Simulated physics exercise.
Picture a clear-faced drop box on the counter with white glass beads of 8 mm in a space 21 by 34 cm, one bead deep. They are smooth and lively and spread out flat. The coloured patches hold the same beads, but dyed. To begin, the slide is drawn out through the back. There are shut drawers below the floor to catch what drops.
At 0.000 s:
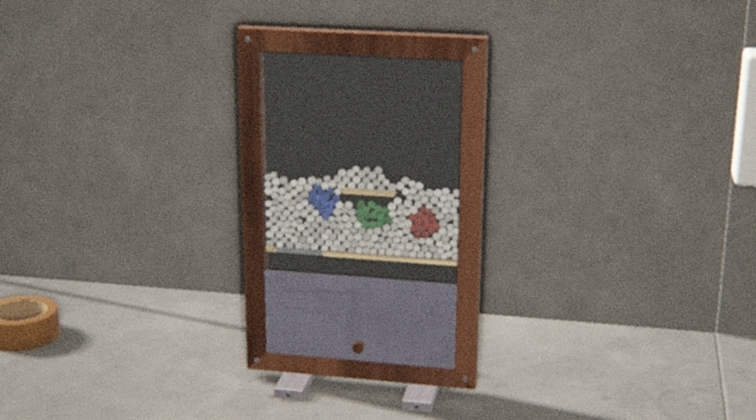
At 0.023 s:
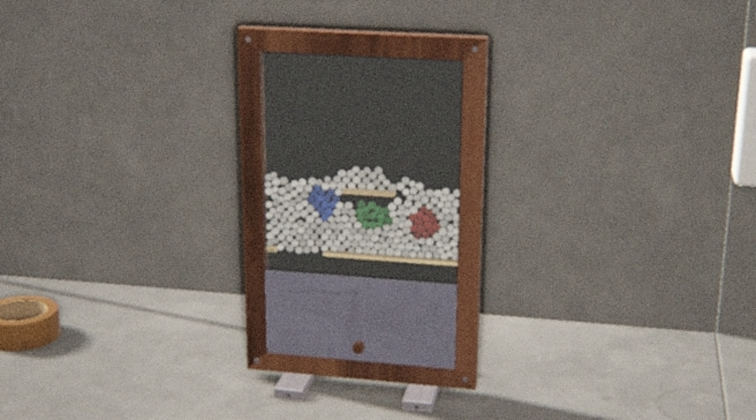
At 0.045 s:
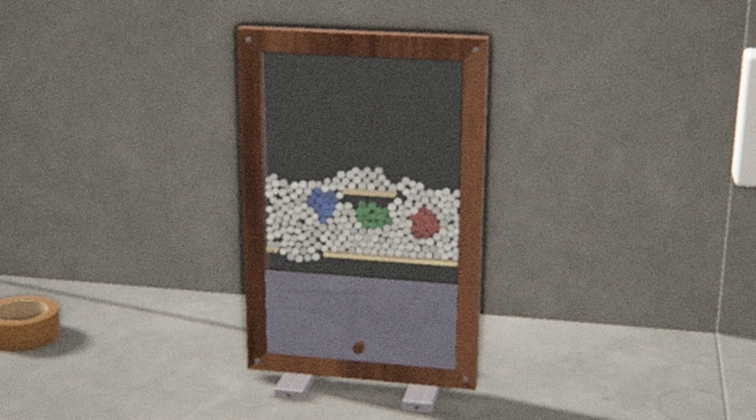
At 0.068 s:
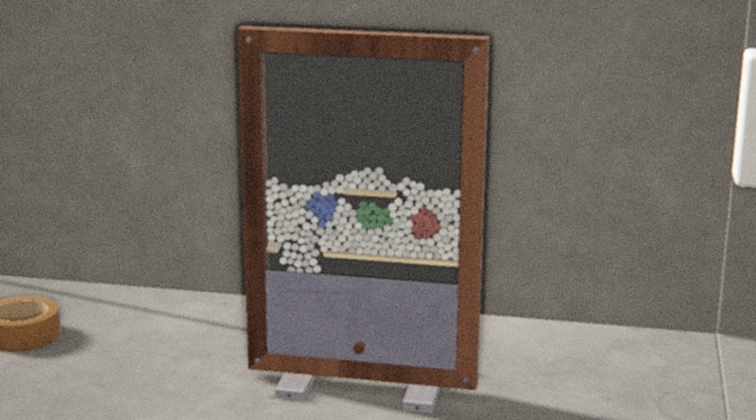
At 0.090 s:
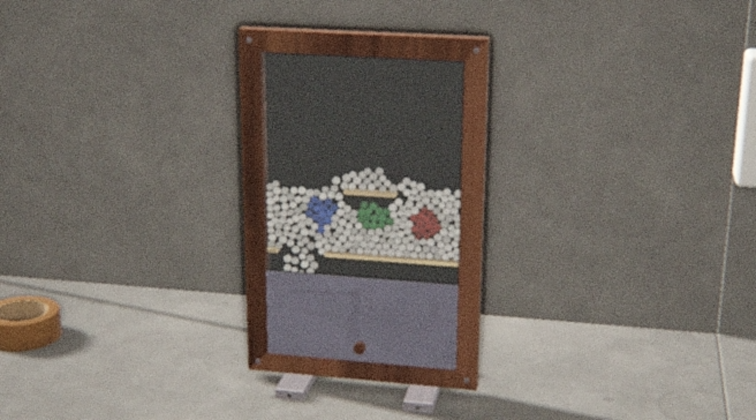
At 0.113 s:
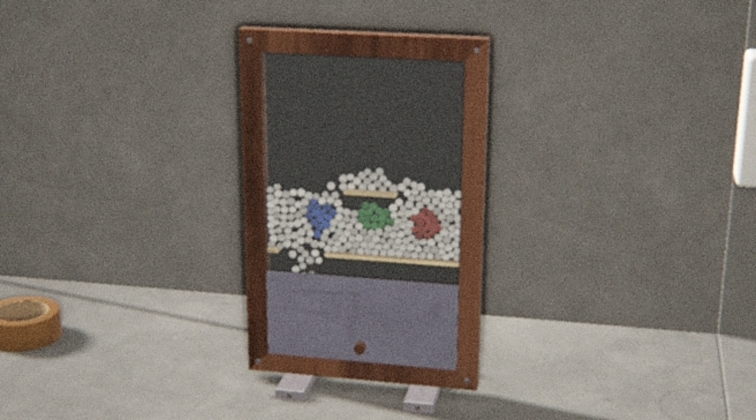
Wood-framed clear-faced box of white beads standing on a counter, beads dropping through a gap at lower left, blue patch sinking slightly.
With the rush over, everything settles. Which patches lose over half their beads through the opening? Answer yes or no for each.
Going through them: The red one gets a no, the blue one a yes, the green one a yes.
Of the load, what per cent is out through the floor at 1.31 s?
Estimate: About 65 per cent.
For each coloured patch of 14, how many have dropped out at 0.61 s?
Tally by patch: Red = 0, blue = 14, green = 0.
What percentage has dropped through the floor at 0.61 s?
Roughly 50 per cent.
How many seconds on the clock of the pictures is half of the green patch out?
I'd put it near 0.8 seconds.
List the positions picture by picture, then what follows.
The first frame shows about 270 beads; beads' middle (360, 219); red patch (424, 223); blue patch (323, 200); green patch (372, 215); slide (273, 249) to (328, 253).
The second frame shows beads' middle (360, 219); 0 out.
The third frame shows beads' middle (360, 219); 6 out.
The fourth frame shows beads' middle (360, 219); 14 out.
The fifth frame shows beads' middle (366, 225); 19 out.
The sixth frame shows beads' middle (367, 225); 27 out; red patch (426, 224); blue patch (320, 216); green patch (374, 217); wall ends (346, 192) to (395, 195).
After 0.26 s, 25 % are out; out of 14, red 0, blue 5, green 0.
After 0.61 s, 50 % are out; out of 14, red 0, blue 14, green 1.
After 1.31 s, 65 % are out; out of 14, red 0, blue 14, green 14.
All still by 3.6 s, 75 % are out; out of 14, red 2, blue 14, green 14; half out at red never, blue 0.27 s, green 0.82 s.
